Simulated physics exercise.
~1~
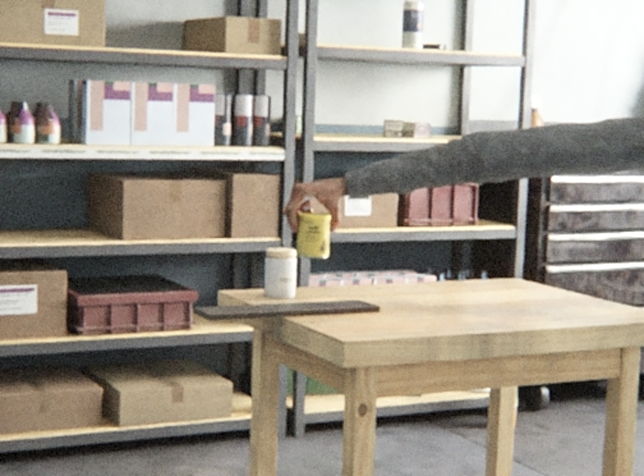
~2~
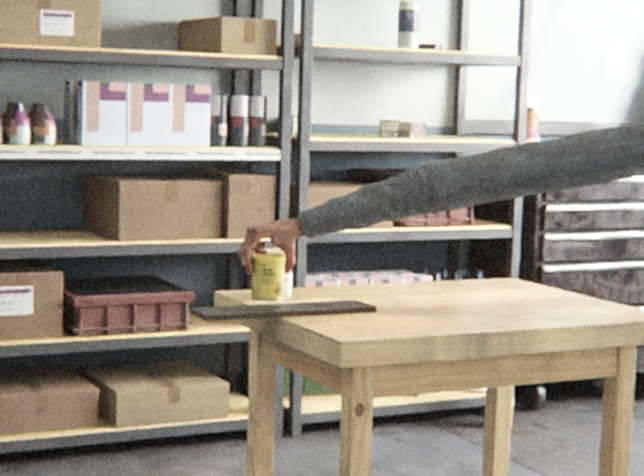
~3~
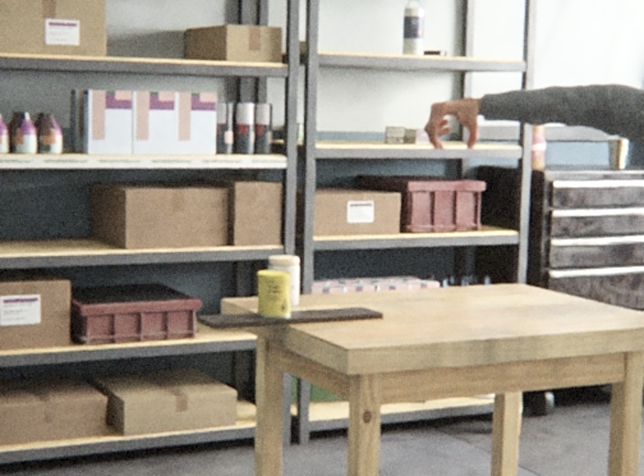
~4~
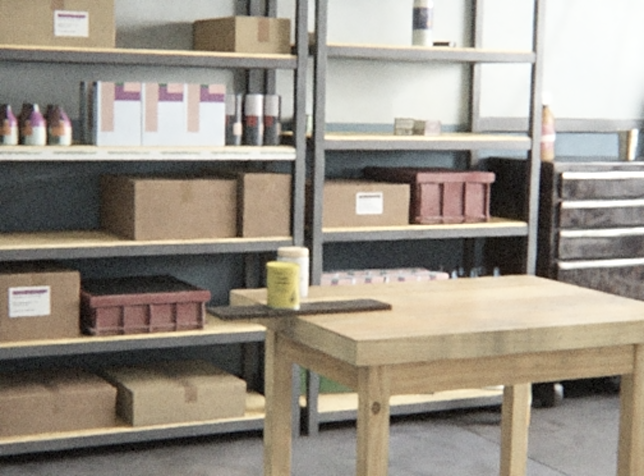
In a storeroom with stocked shelves, a hand lowered a yellow tin onto a black board jutting past the left end of a wooden table, beside a white jar, then let go and drew away, and the board stayed balanced with both still upright.
